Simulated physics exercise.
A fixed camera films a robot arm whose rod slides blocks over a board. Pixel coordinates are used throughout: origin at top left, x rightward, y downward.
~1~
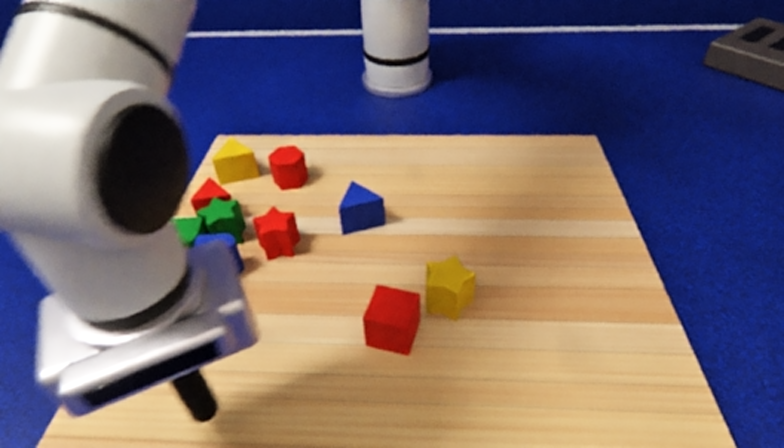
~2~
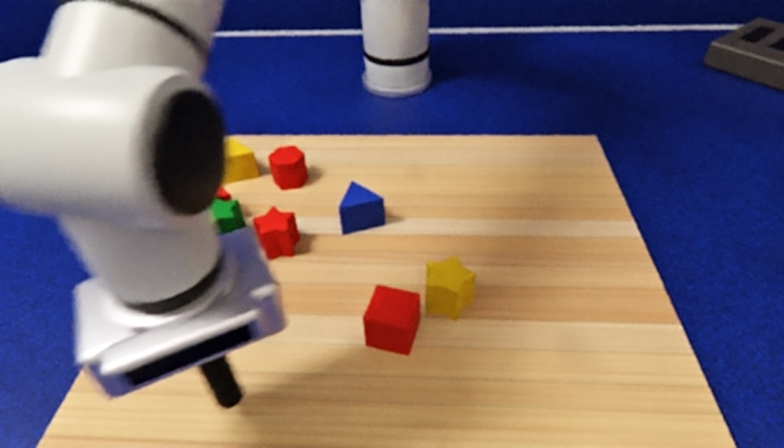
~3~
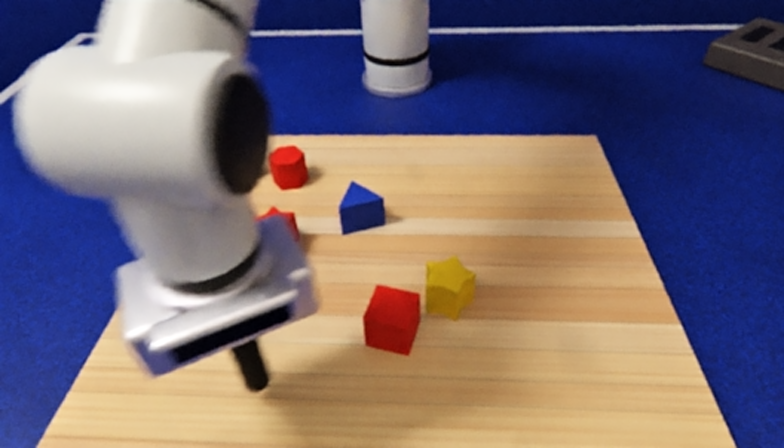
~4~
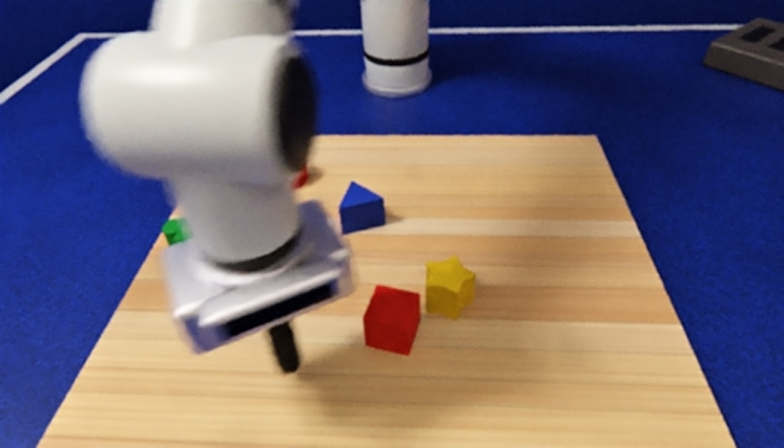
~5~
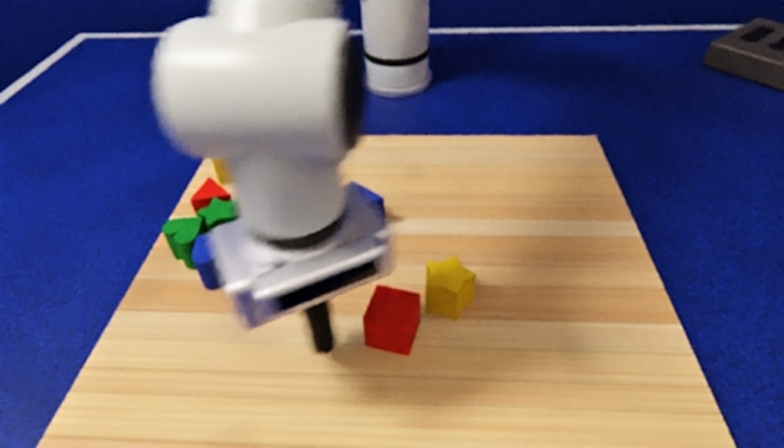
The clip shows a white robotic arm with a black rod moving steadily right and slightly away over a wooden board, passing in front of colourful blocks and nearing a red block beside a yellow star, while the blocks stay still.
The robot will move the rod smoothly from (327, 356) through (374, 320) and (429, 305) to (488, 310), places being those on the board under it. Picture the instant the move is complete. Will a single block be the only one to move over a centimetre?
That would be a no.
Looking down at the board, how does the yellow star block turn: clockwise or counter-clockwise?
Seen from overhead, it turns anticlockwise.
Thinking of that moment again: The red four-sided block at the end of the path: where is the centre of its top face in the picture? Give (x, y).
Its top centre is at about (437, 306).
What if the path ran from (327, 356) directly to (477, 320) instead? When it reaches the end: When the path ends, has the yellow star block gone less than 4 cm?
No
The first path, step by step. One third of the way, rod at (374, 307); red four-sided block at (407, 302), turned 20° clockwise.
Two thirds of the way, rod at (431, 292); red four-sided block at (434, 305), turned 60° clockwise; yellow star block at (463, 270), turned 30° anticlockwise.
At the end, rod at (490, 297); red four-sided block at (437, 306), turned 70° clockwise; yellow star block at (507, 263), turned 55° anticlockwise.
